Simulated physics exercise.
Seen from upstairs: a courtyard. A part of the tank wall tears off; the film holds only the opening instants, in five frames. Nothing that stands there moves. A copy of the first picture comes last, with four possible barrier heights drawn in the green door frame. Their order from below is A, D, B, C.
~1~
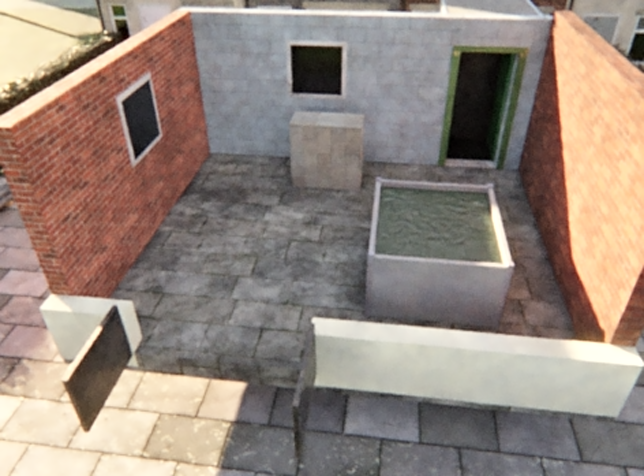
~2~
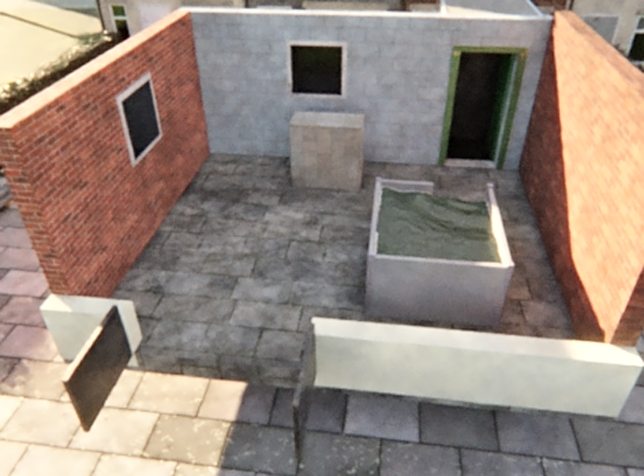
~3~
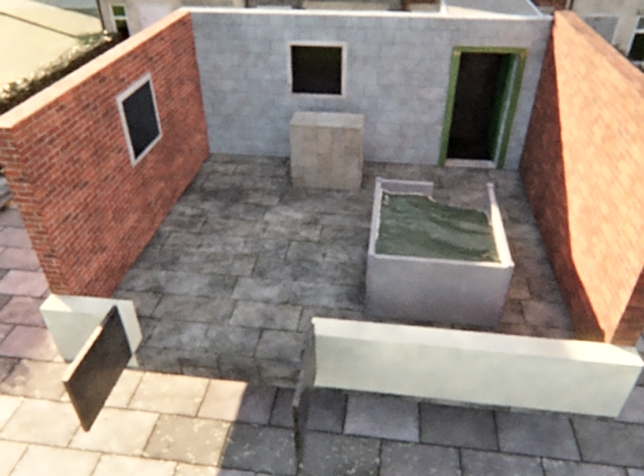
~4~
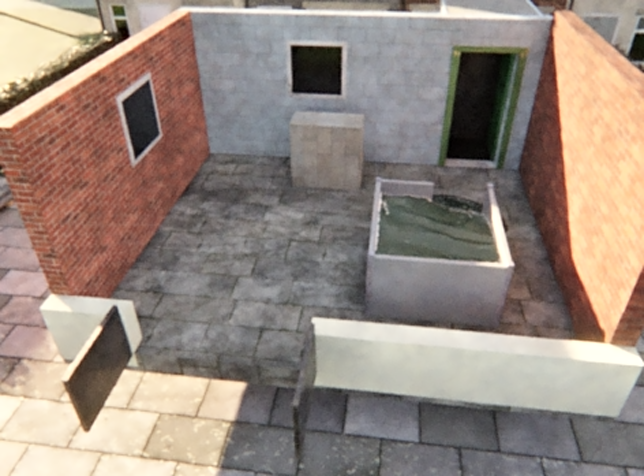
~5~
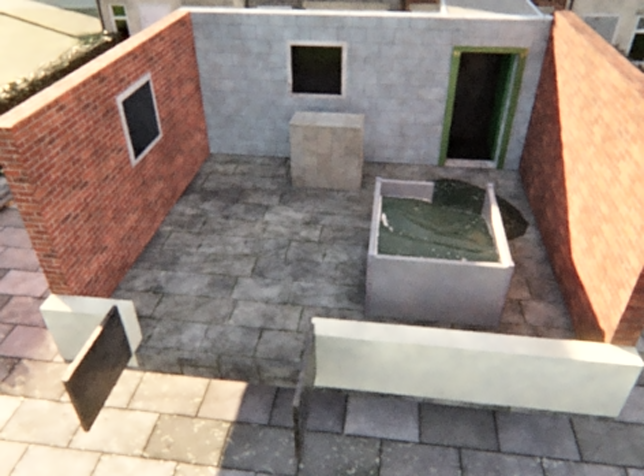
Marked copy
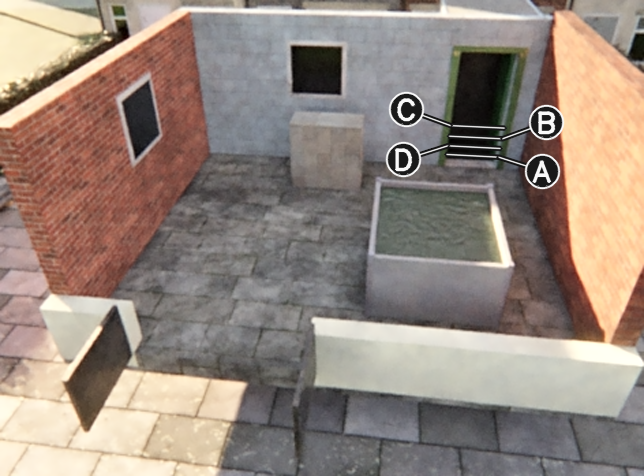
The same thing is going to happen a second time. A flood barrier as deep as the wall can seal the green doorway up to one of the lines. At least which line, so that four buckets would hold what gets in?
Choose D.
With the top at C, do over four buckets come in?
No, that is safe.
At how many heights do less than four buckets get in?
Three of the four.
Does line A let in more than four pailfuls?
Yes, it does.
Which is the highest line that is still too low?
The answer is A.
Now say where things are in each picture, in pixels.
The first picture shows water in the tank at rest, its middle at (435, 223); foot of the green doorway at (470, 167); open gate at (220, 306).
In the second picture, water covers 1 % of the ground, its front hidden from here.
In the third picture, water covers 3 % of the ground, its front hidden from here.
In the fourth picture, water covers 6 % of the ground, its front hidden from here.
In the fifth picture, 12 % of the ground under water, visible out to (459, 182).
In white, A at (472, 155); B at (475, 137); C at (477, 126); D at (473, 147); from the bottom up A, D, B, C.
With A, about 10 bucketfuls get in.
With B, nothing gets over.
With C, nothing gets over.
With D, a splash gets over, under a bucket.
